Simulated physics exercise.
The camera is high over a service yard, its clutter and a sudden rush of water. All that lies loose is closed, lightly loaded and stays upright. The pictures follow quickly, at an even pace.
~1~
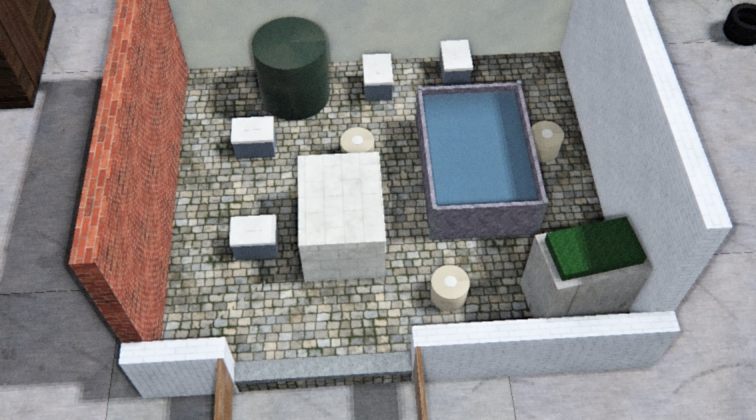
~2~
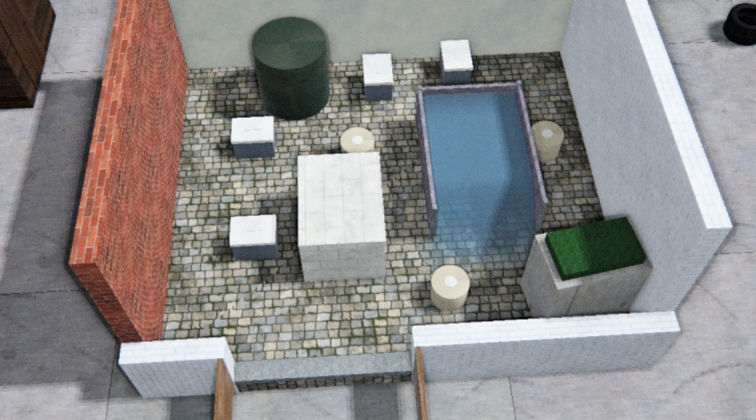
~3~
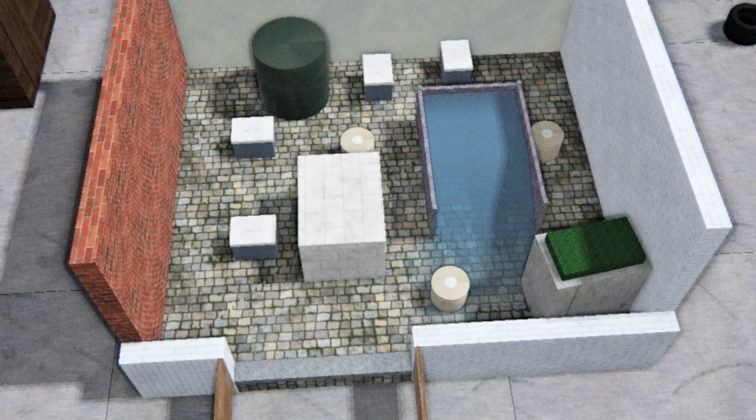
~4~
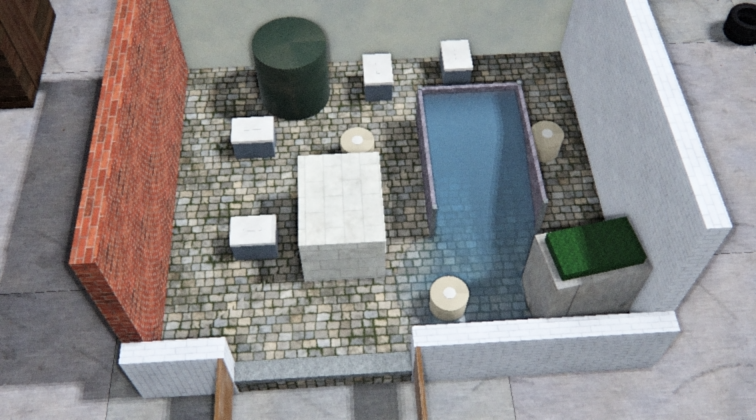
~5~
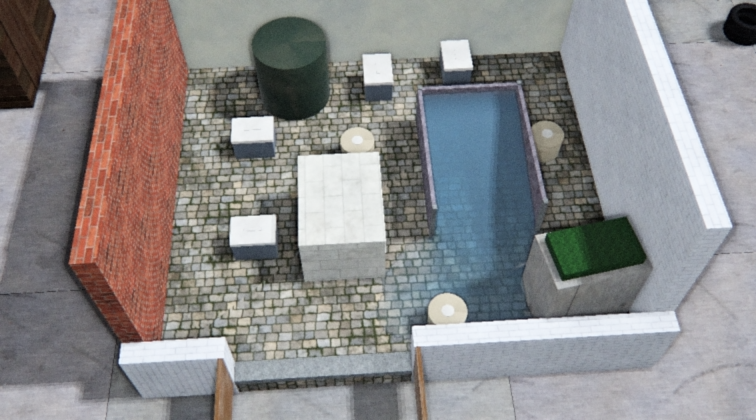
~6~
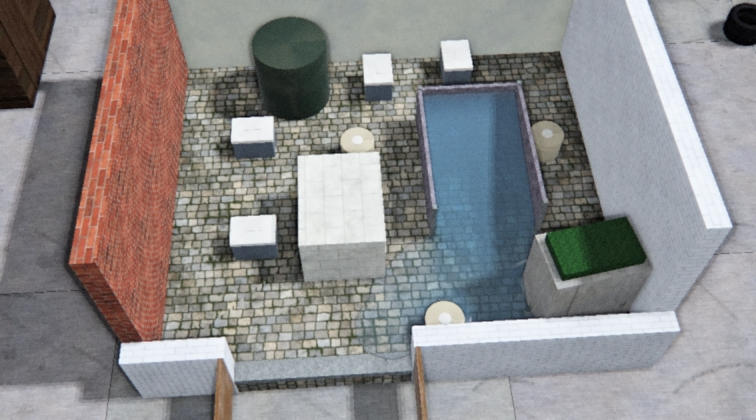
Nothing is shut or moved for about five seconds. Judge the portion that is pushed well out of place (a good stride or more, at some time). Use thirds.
It is less than a third.
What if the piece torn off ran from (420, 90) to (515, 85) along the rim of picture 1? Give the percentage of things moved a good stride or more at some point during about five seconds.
Roughly 40 per cent.
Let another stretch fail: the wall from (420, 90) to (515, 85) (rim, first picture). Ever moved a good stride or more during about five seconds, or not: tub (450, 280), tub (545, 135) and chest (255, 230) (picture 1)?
In that order: Under that, shifted that much, not that far.
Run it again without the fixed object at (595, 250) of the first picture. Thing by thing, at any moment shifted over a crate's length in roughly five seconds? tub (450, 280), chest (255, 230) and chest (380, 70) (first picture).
One after the other: Yes, under that, under that.
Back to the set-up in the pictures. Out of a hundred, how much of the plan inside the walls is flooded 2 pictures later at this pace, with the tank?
Near 25 in a hundred.
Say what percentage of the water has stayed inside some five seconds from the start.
Roughly 78 per cent.
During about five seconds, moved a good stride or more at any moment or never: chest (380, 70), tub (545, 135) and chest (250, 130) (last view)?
As listed: Under that, shifted that much, under that.
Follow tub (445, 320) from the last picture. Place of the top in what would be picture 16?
Near (249, 344).
A moment on, 1 of 7 are well off their spots; 1 afloat.
Next, 1 of 7 are well off their spots; 0 afloat.
Later, 1 of 7 are well off their spots; 0 afloat.
In the end, 2 of 7 are well off their spots, and 2 have been at some point; 0 afloat.
